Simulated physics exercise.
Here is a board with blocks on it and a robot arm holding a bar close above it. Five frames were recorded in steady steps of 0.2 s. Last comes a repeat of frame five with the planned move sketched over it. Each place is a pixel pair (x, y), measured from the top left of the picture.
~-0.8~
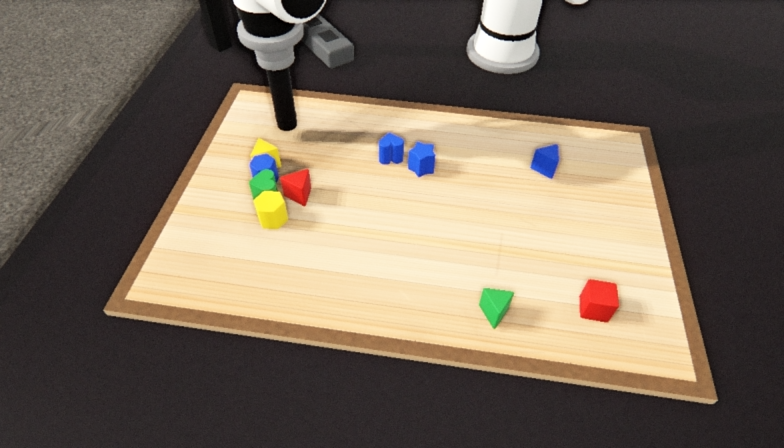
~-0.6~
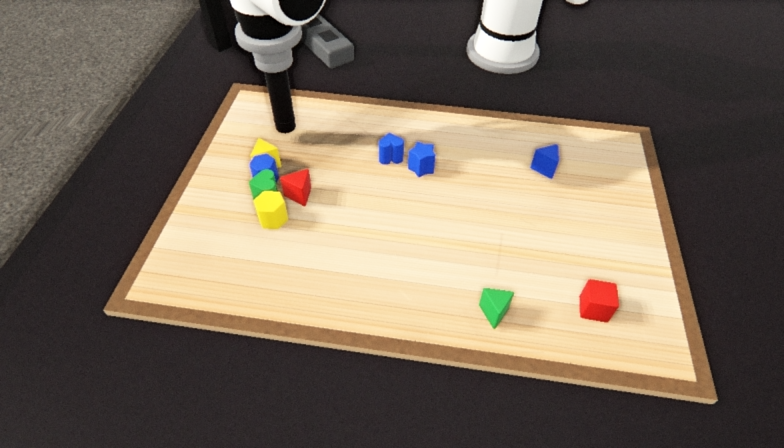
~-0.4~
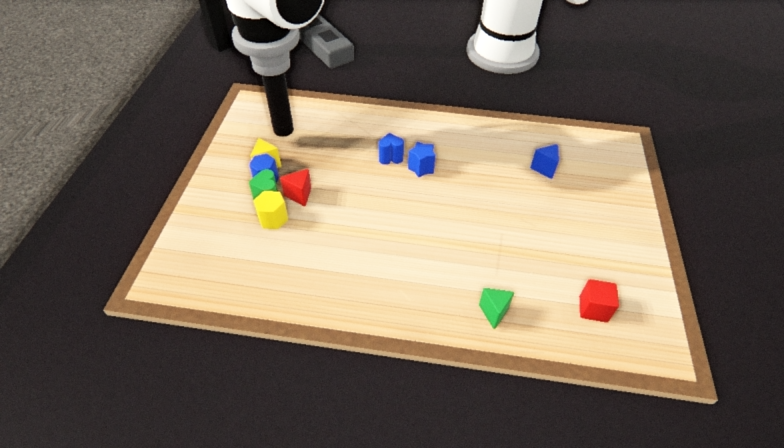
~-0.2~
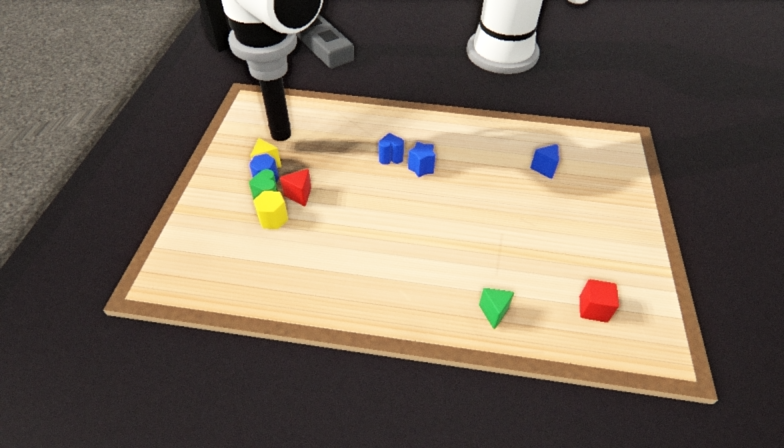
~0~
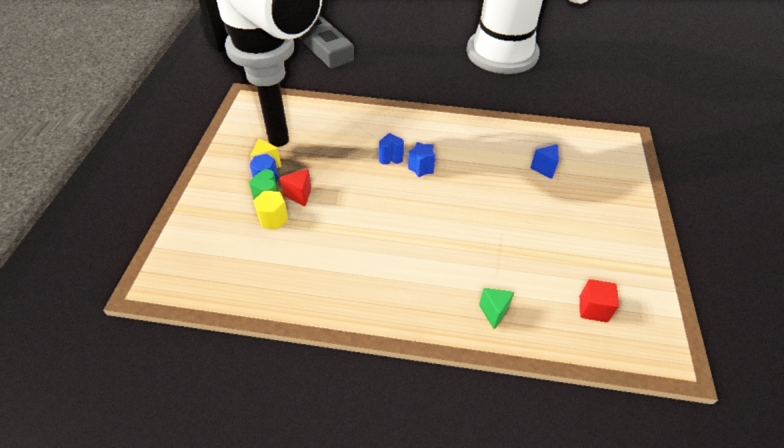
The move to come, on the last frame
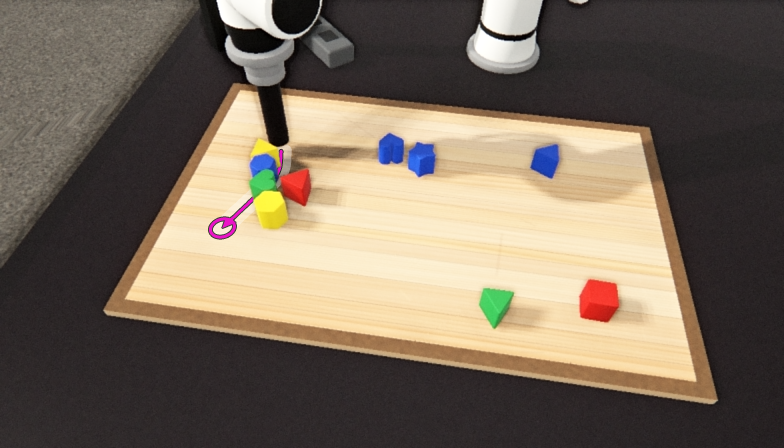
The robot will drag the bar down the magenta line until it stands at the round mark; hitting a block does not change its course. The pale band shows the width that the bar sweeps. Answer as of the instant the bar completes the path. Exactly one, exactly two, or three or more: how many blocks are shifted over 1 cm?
Counting only shifts above 1 cm, I get three or more blocks.
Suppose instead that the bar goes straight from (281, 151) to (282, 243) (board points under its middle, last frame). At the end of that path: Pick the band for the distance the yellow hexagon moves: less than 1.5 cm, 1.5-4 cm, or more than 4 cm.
It travels more than 4 cm.
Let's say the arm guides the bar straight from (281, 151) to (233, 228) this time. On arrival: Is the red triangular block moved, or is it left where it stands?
It holds its position.
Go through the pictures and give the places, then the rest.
Lower end of the bar (288, 126), tops of blocks, blue hexagon (262, 161), yellow triangular block (262, 147), green heart block (264, 180), yellow hexagon (269, 201), red triangular block (297, 178), in the first picture.
Bar (286, 128), blocks as before, in the second picture.
Bar (284, 131), blocks as before, in the third picture.
Bar (281, 135), blocks as before, in the fourth picture.
Bar (279, 141), blue hexagon (262, 161), yellow triangular block (262, 147), green heart block (264, 180), yellow hexagon (269, 201), red triangular block (297, 178), in the fifth picture.
The drawn path runs from (281, 151) via (275, 177) and (250, 202), ending at (222, 228).
The first path, step by step. One third of the way, bar (273, 168); blue hexagon (250, 169); yellow triangular block (251, 151), turned 45° clockwise; green heart block (263, 184); yellow hexagon (269, 204).
Two thirds of the way, bar (247, 192); blue hexagon (219, 187), turned 60° clockwise; yellow triangular block (250, 152), turned 55° clockwise; green heart block (251, 202), turned 40° anticlockwise; yellow hexagon (271, 217), turned 35° anticlockwise.
At the end, bar (219, 218); blue hexagon (202, 196), turned 135° clockwise; yellow triangular block (250, 152), turned 55° clockwise; green heart block (245, 213), turned 105° anticlockwise; yellow hexagon (272, 219), turned 40° anticlockwise; red triangular block not moved.
